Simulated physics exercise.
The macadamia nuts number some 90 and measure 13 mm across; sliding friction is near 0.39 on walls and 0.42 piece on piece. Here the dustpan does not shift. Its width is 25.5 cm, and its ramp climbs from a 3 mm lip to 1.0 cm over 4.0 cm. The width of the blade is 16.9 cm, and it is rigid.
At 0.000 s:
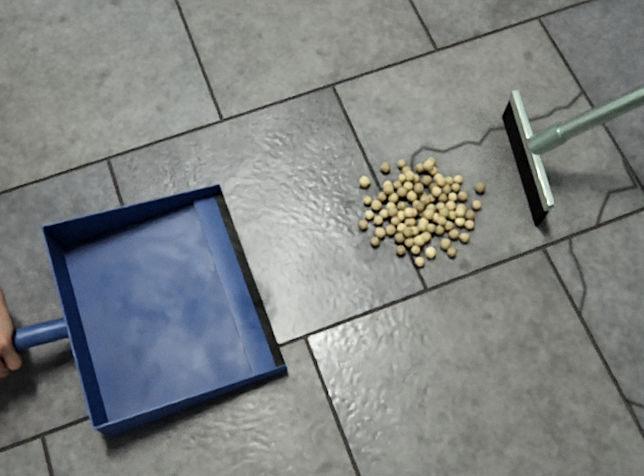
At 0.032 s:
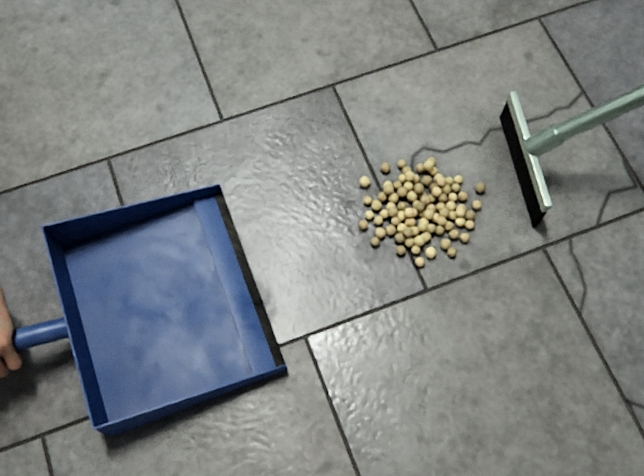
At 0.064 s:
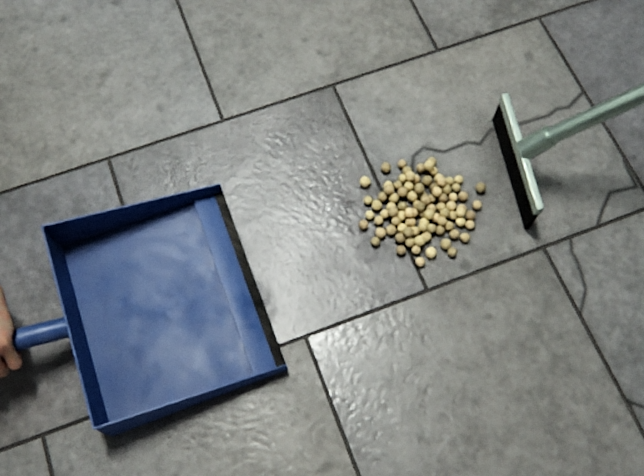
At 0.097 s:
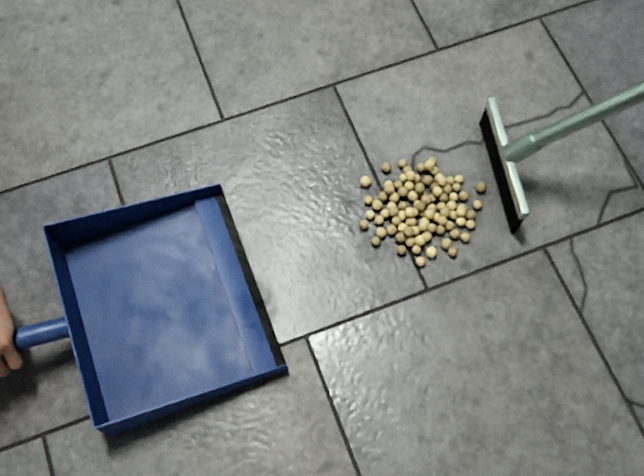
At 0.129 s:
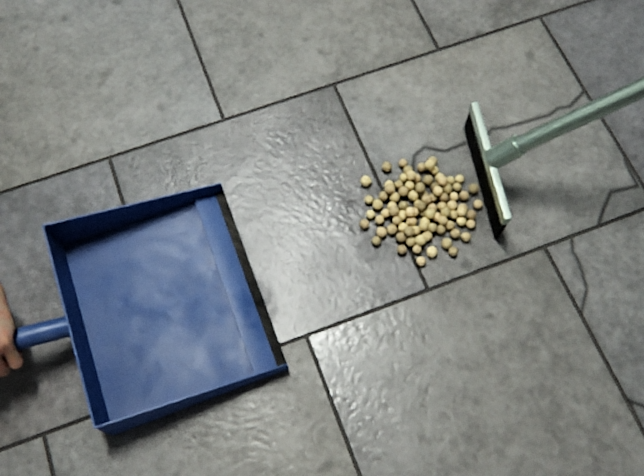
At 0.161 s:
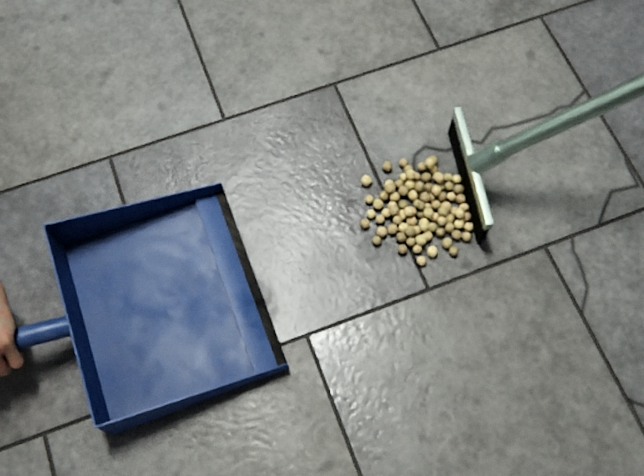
At the start, a hand at the left holds a blue dustpan on grey tiles, with a pile of small round tan nuts to its right and a green-handled blade beyond. The blade slides left, slowly at first, reaches the pile and presses its right edge inward while the dustpan stays still.
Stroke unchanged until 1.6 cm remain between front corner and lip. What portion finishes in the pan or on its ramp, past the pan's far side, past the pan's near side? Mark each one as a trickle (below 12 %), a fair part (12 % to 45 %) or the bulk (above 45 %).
In the pan or on its ramp: A fair part; past the pan's far side: A fair part; past the pan's near side: A trickle.
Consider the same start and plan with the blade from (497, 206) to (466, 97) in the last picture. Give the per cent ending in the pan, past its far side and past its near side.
You'd see pan at 15, far at 25 and near at 0.
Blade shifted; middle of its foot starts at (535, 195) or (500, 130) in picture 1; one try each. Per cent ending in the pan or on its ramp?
Around 30 percent, then around 15 percent.
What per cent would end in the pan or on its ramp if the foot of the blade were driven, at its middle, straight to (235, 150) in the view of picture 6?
I'd expect around 5 per cent.
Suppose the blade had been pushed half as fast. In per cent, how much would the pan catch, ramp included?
Then some 25 in a hundred.
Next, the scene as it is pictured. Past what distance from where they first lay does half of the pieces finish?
About 26 cm.
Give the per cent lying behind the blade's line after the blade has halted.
Near 10 percent, give or take.
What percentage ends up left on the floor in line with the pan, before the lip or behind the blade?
Some 45 per cent end up there.
After 0.34 s, middle of the blade 17 cm from the lip; 0 % over the lip, far side 0 %, near side 0 %.
Then, at 0.46 s, middle of the blade 8 cm from the lip; 0 % over the lip, far side 10 %, near side 0 %.
After 0.72 s, middle of the blade 3 cm from the lip; 35 % over the lip, far side 20 %, near side 5 %.
By 1.4 s all is still; pan 35 %, far side 20 %, near side 5 %, in front of the lip or behind the blade 45 %.
